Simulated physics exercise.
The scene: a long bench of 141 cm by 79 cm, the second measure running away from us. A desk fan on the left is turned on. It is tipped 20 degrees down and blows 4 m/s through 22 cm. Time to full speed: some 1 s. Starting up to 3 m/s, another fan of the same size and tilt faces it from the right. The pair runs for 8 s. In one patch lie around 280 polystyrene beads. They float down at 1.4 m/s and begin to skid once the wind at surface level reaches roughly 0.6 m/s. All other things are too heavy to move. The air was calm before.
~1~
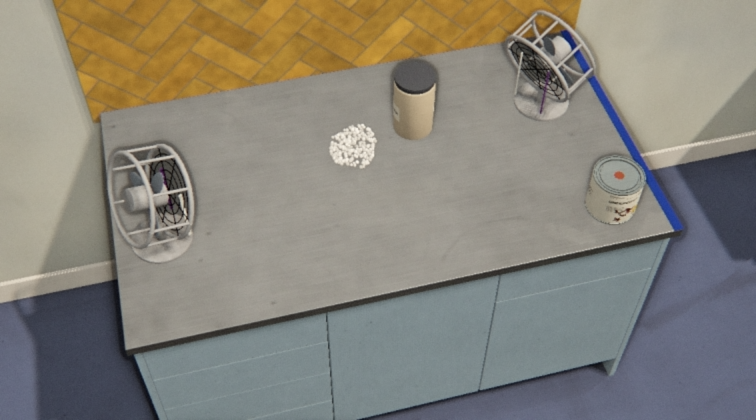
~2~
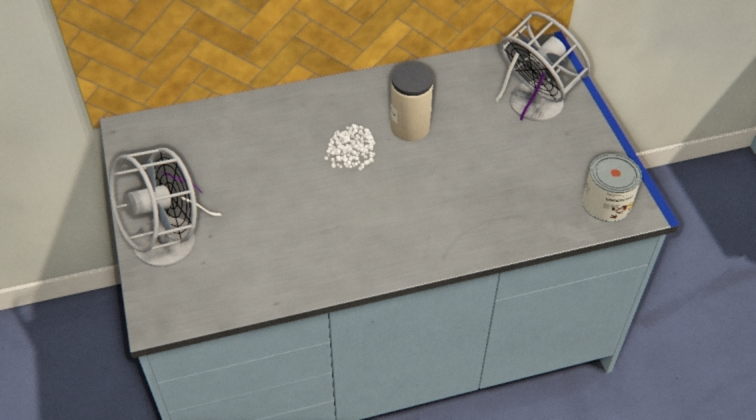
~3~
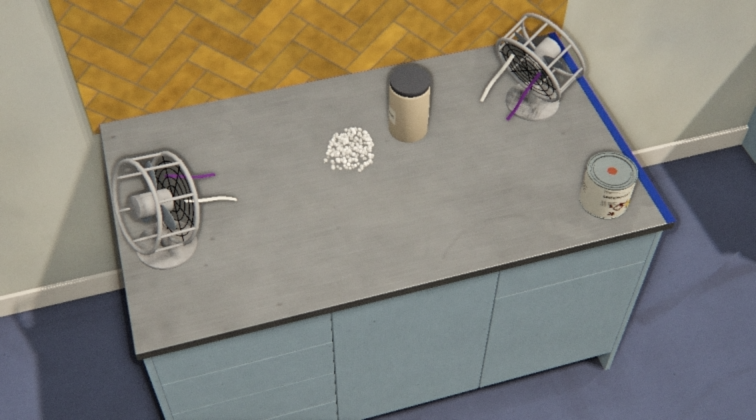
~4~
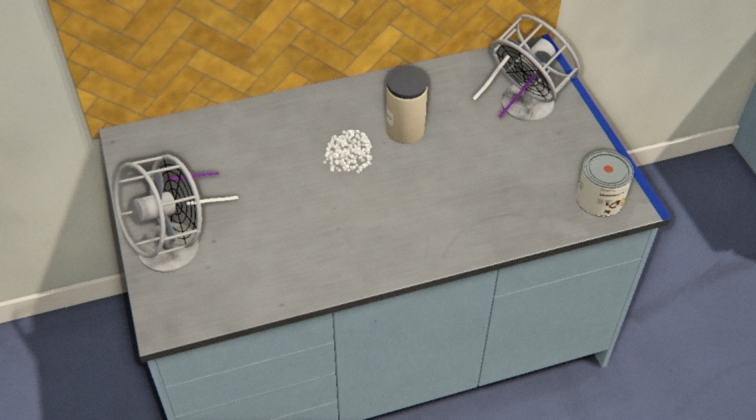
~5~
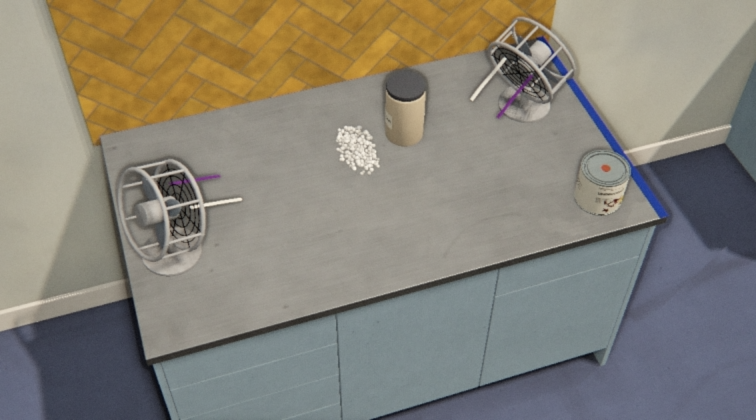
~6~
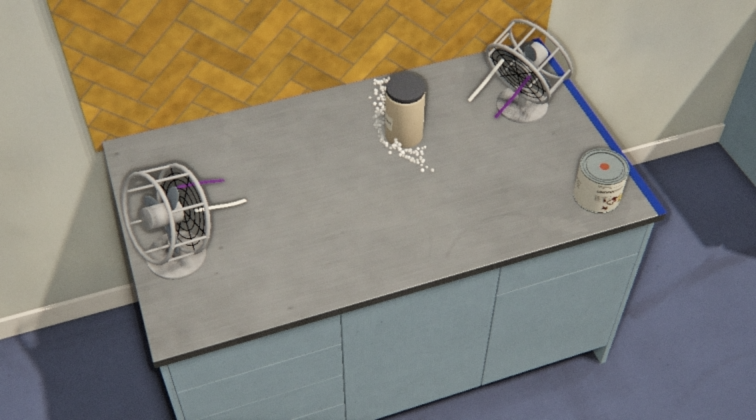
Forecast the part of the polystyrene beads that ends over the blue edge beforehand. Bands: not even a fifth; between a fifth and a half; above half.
Above half.
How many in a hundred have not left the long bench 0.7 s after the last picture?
Roughly 15 per cent.
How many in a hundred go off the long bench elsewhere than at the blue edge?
The share is about 20 %.
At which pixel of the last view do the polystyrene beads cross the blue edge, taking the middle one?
Around (550, 52).
Then, 0.7 s after the last picture the count stands so, 70 % are over the blue edge.
Then, 1.6 s after the last picture the count stands so, 80 % are over the blue edge.
Then, 3.5 s after the last picture the count stands so, 81 % are over the blue edge.
Then, 7.1 s after the last picture, at the end, 81 % are over the blue edge.
